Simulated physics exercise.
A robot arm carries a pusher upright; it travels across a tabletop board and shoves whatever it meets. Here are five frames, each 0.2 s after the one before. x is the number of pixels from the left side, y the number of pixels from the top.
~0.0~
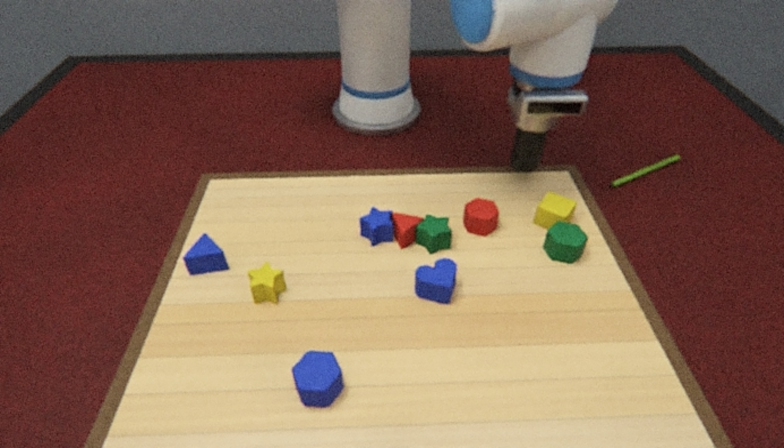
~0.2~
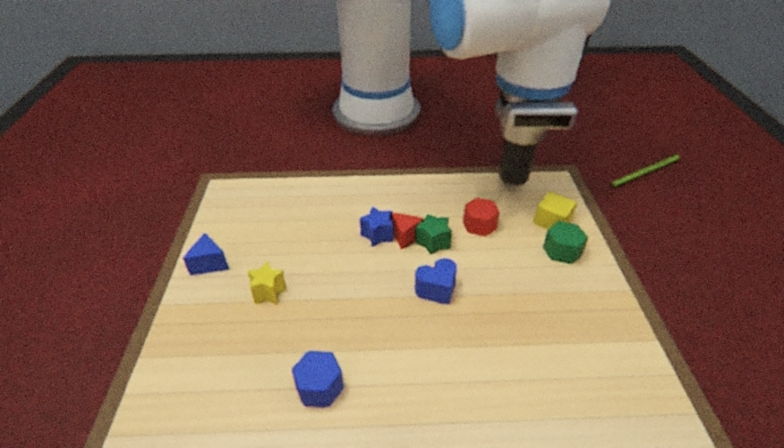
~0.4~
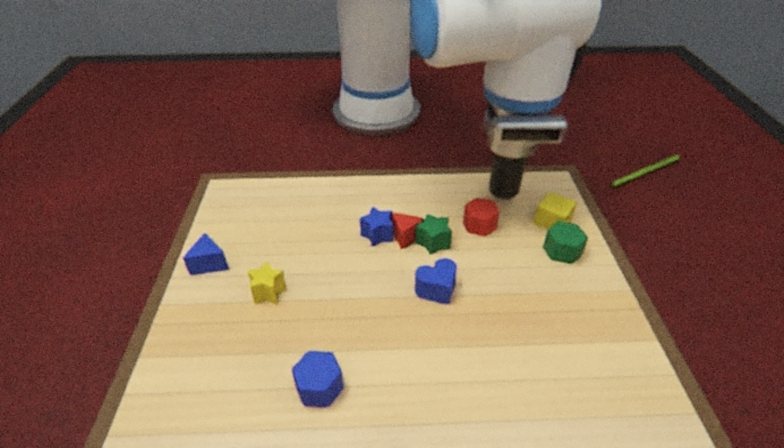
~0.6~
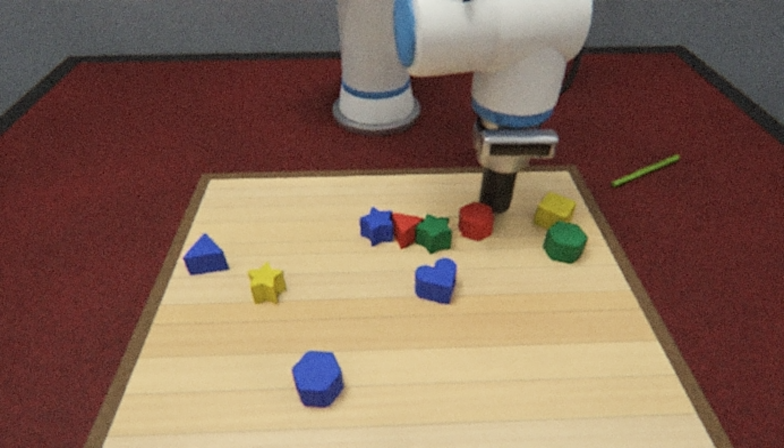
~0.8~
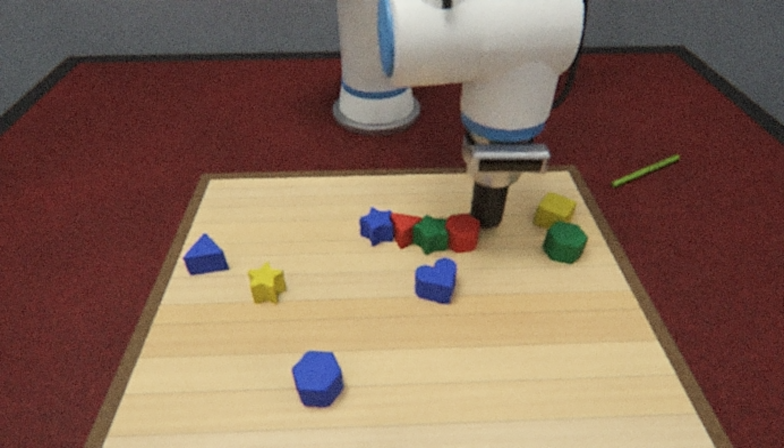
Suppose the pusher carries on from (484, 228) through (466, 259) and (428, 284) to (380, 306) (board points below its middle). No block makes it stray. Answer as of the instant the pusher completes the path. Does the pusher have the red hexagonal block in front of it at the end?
My answer is yes.
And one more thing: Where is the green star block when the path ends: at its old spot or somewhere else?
At the end of the path, the green star block has moved off its old spot.
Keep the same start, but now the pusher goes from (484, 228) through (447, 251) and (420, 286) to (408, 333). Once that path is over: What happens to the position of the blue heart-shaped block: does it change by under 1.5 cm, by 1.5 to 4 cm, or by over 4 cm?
The displacement of the blue heart-shaped block is above 4 cm.
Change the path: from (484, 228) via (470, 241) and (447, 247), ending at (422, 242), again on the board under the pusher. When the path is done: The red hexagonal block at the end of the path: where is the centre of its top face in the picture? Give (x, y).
Somewhere near (423, 249).
The first path, step by step. One third of the way, pusher (467, 250); red triangle (400, 218), turned 15° clockwise; green star block (409, 237), turned 40° clockwise; blue heart-shaped block (432, 280); red hexagonal block (436, 250), turned 30° clockwise.
Two thirds of the way, pusher (428, 275); red triangle (400, 218), turned 20° clockwise; green star block (405, 239), turned 60° clockwise; blue heart-shaped block (421, 298), turned 35° anticlockwise; red hexagonal block (392, 272), turned 40° clockwise.
At the end, pusher (380, 297); red triangle (400, 218), turned 20° clockwise; green star block (405, 239), turned 60° clockwise; blue heart-shaped block (408, 315), turned 105° anticlockwise; red hexagonal block (340, 287), turned 60° clockwise.
